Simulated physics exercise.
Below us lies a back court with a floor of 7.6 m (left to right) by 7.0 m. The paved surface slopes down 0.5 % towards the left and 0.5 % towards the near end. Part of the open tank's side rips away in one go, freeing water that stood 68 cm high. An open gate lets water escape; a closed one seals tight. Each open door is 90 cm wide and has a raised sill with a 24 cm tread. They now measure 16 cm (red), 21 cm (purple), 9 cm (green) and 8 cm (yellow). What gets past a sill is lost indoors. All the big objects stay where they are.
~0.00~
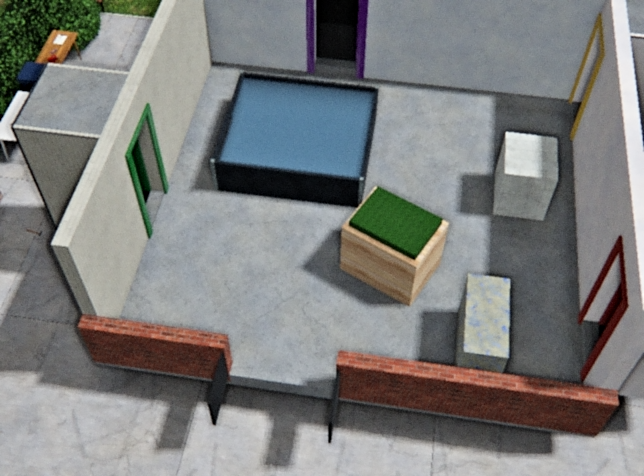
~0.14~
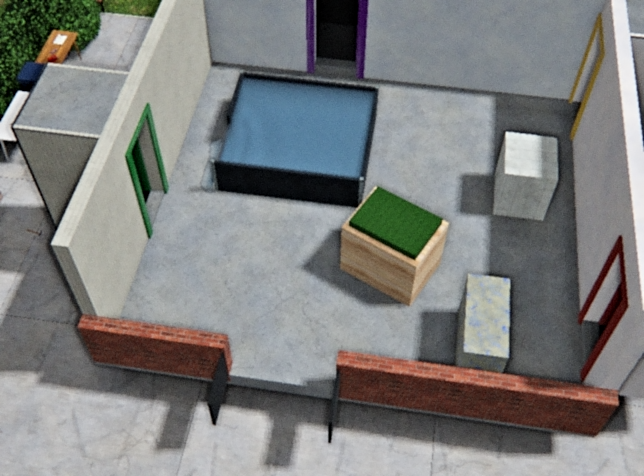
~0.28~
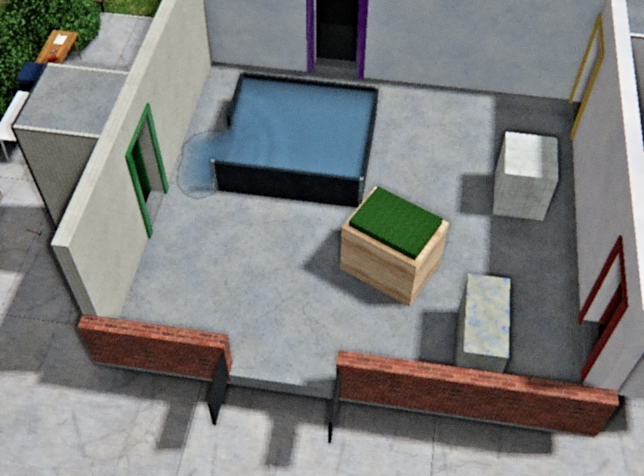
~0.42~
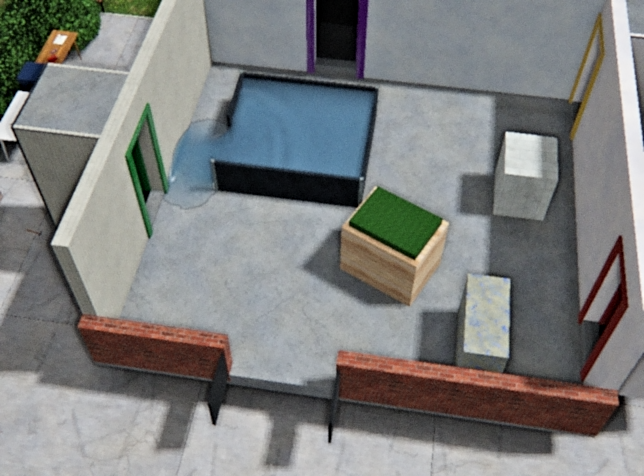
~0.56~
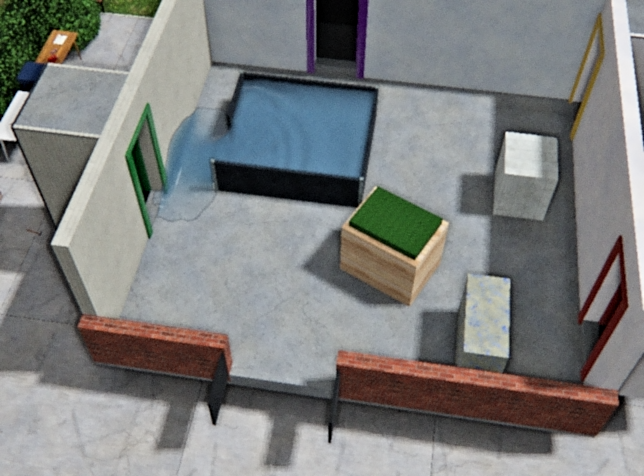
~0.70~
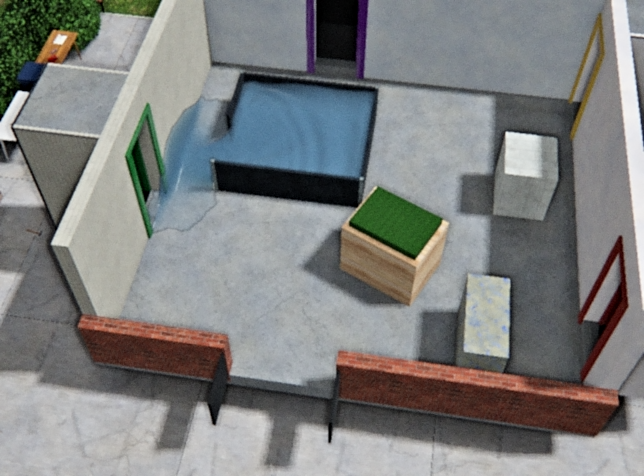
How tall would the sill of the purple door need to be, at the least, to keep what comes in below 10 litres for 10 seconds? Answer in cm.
It would have to be roughly 5.5 cm high.
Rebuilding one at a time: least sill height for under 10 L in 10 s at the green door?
Roughly 29 cm at green.
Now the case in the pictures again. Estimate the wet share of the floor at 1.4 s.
Near 15 per cent is wet.
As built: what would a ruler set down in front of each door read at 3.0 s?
In cm: Red 0, purple 7, green 19, yellow 0.
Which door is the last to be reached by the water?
It is the red one.
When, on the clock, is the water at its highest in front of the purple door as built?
At about 5.0 s.
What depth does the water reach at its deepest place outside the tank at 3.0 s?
About 40 cm.
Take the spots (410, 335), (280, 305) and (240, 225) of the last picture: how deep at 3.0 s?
About 0, 2 and 1 cm.
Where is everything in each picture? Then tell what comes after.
Still water, 68 cm deep, in the open tank at (298, 126); the purple door at (336, 37) is dry, in the first picture.
Water pours out at (225, 155) and has run 0.3 m, to (205, 183); about 10 cm deep outside, 68 cm at the back, in the second picture.
Water pours out at (225, 157) and has run 0.8 m, to (186, 154); about 11 cm deep outside, 68 cm at the back, in the third picture.
The gap is at (225, 158), the front 1.0 m out at (189, 127); the back of the open tank holds 68 cm, in the fourth picture.
The front is at (196, 111), 1.2 m from the gap at (225, 158); 2.1 m2 of floor is wet, 68 cm left at the back, in the fifth picture.
The front is at (153, 228), 1.5 m from the gap at (225, 158); 2.4 m2 of floor is wet, 68 cm left at the back; 2.4 m in a straight line remain to the purple door at (336, 37), in the sixth picture.
After 1.4 s water covers 15 % of the floor, deepest (58 cm) near (185, 166); it has not reached the purple door.
After 3.0 s water covers 35 % of the floor, deepest (40 cm) near (185, 166); 7 cm at the purple door, 0 litres in over its 21 cm sill.
After 10.0 s water covers 95 % of the floor, deepest (16 cm) near (183, 173); 7 cm at the purple door, 0 litres in over its 21 cm sill.
At the purple door as built, the water arrived by 2.1 s and peaked near 8 cm at 4.8 s.
With a sill of 5 cm, 13 litres would have come in within the 10 s; with 6.5 cm, 3 litres. So under 10 litres takes about 5.5 cm.
